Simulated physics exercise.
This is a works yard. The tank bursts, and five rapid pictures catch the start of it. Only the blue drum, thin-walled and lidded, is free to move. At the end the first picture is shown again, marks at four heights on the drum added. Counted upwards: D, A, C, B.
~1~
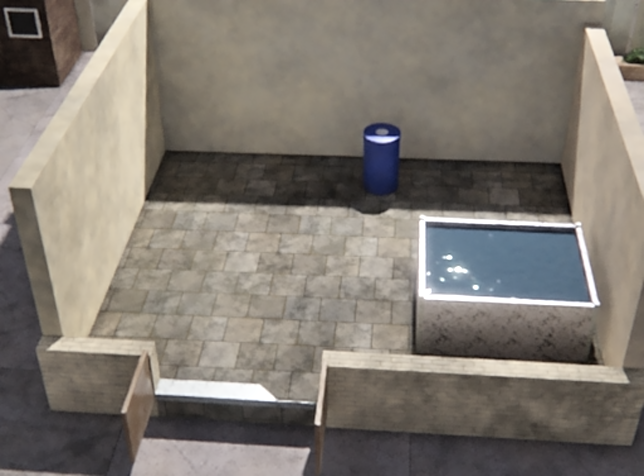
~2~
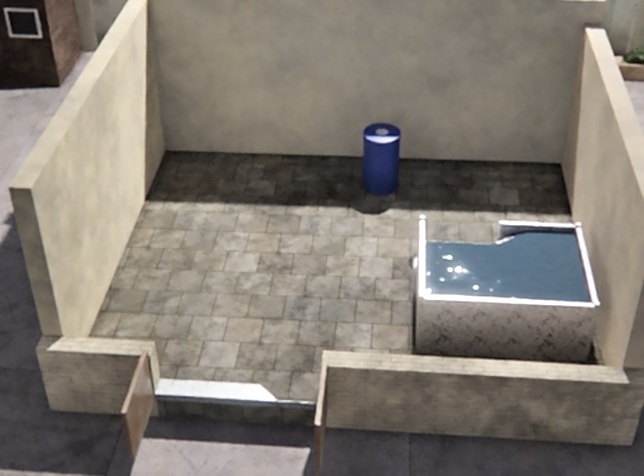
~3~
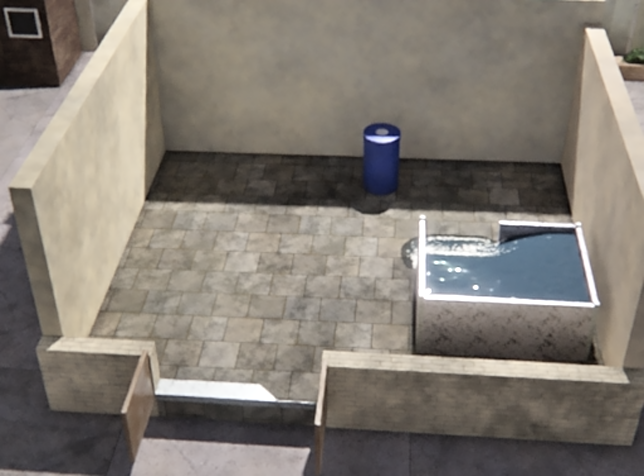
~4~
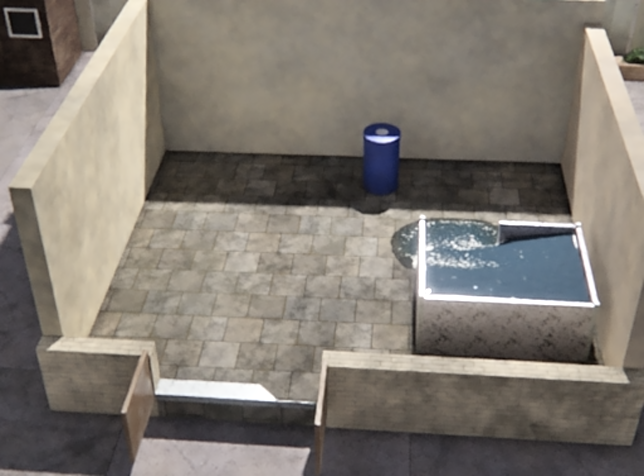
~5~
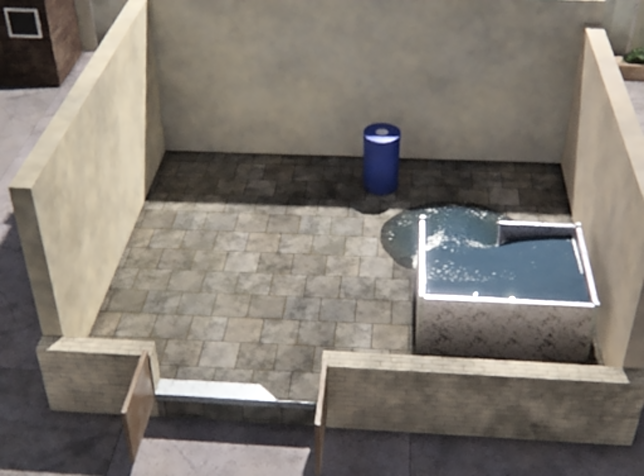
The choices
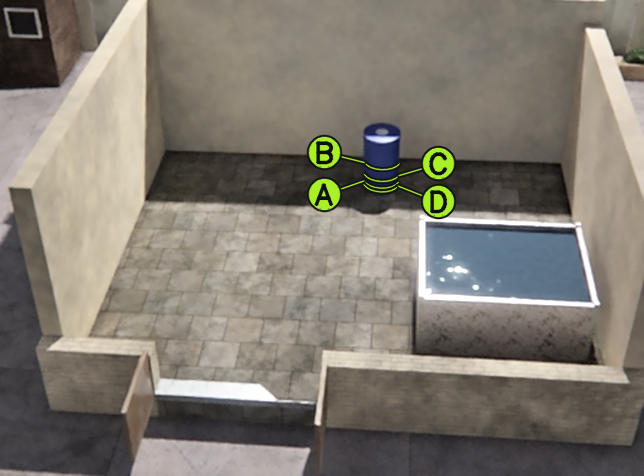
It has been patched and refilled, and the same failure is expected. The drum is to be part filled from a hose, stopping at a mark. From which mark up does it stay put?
Level B just does it.
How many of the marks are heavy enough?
One.
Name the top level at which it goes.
Here it is level C.
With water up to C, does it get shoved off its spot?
Yes, that goes wrong.
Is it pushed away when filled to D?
Yes, it does.
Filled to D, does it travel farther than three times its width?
Yes.
On the marked copy, A at (380, 188); B at (381, 169); C at (381, 181); D at (380, 191); from the bottom up D, A, C, B.
With A, it is pushed about 7 times its own width away.
With B, it does not move.
With C, it is pushed about twice its own width away.
With D, it is pushed about 8 times its own width away.
